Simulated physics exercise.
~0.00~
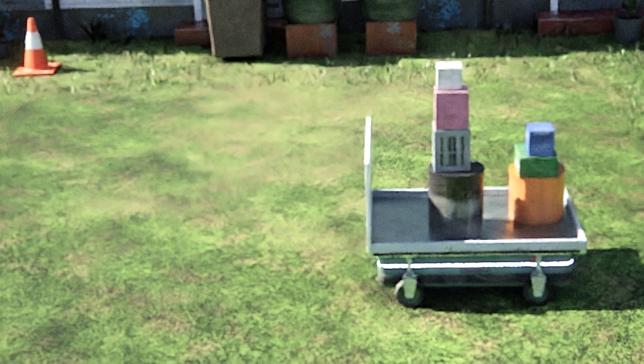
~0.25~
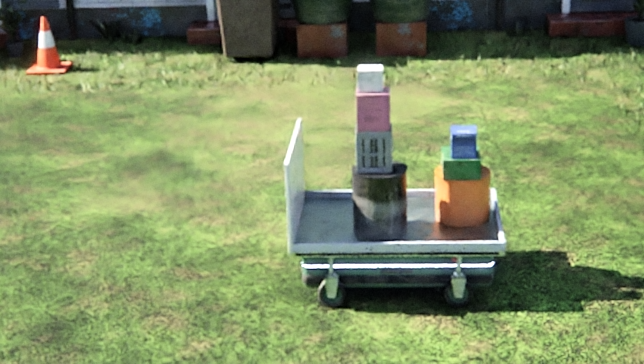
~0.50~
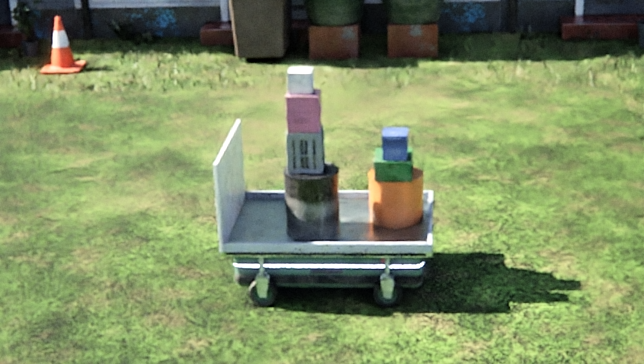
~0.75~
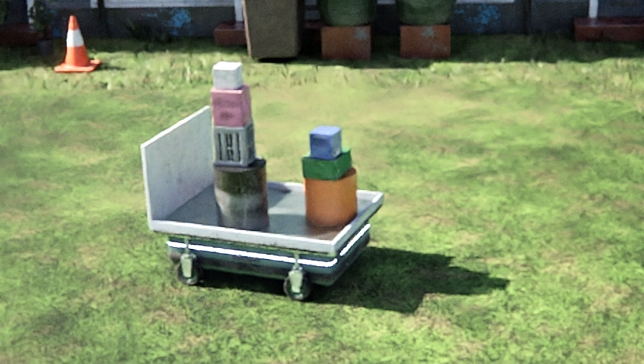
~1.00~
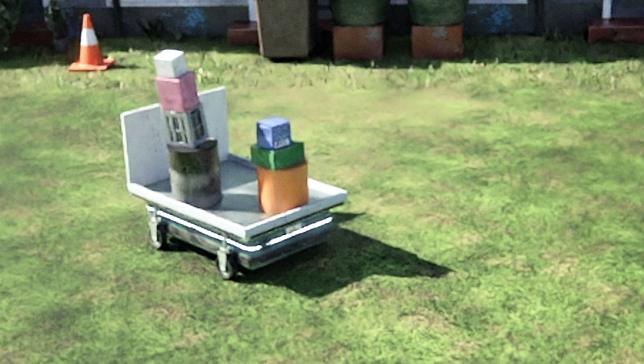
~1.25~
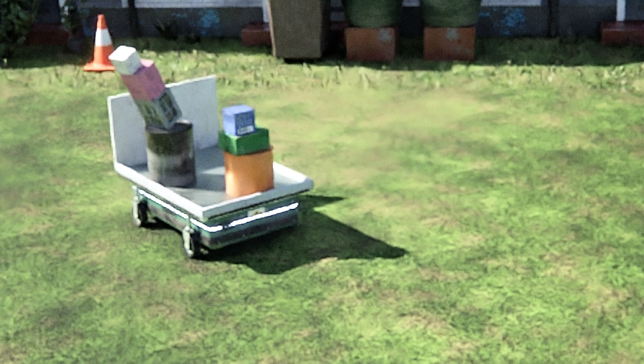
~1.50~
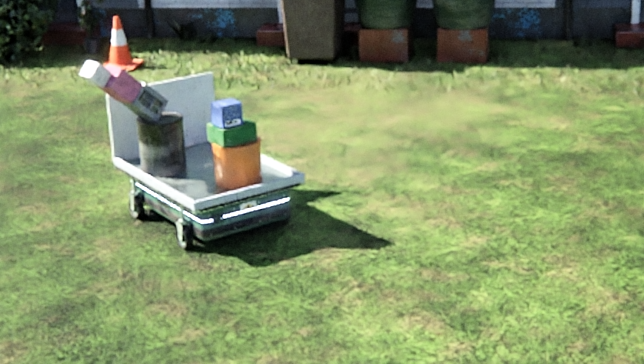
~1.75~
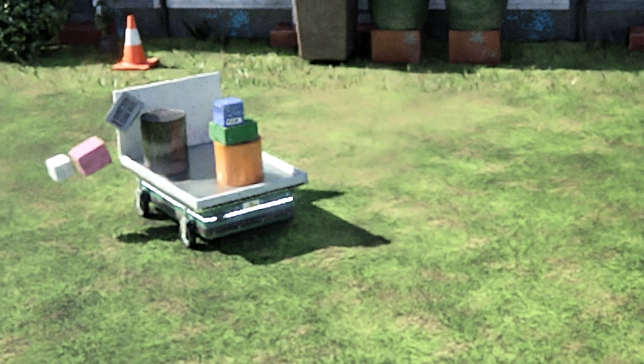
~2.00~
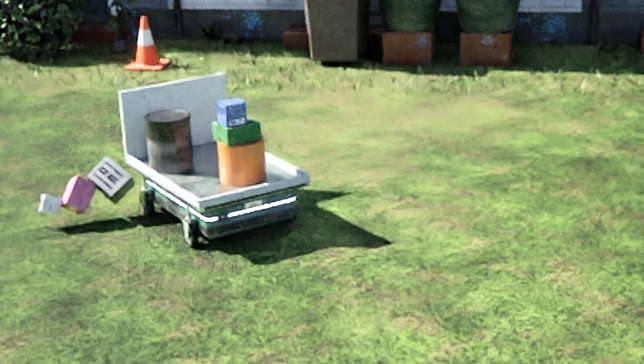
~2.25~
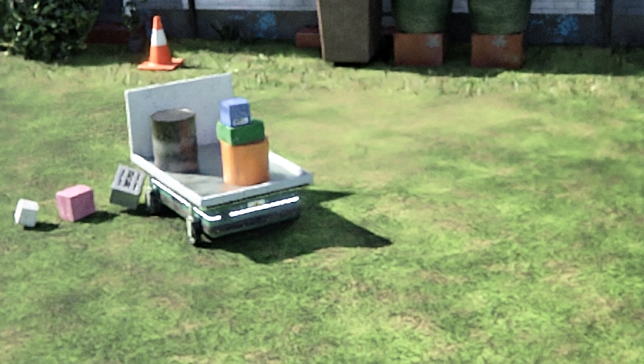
The clip opens on a flat cart rolling left across a sunlit lawn, carrying a dark pail stacked with a grey crate, a pink parcel and a small white parcel, beside an orange pail topped with a green parcel and a blue box. The cart turns away toward the back of the lawn, and the taller stack begins to lean left. As the cart slows to a halt, the stack tips over the tall board, and its three upper pieces drop onto the grass. They tumble and spread out beside the cart, while both pails, the green parcel and the blue box remain upright aboard.
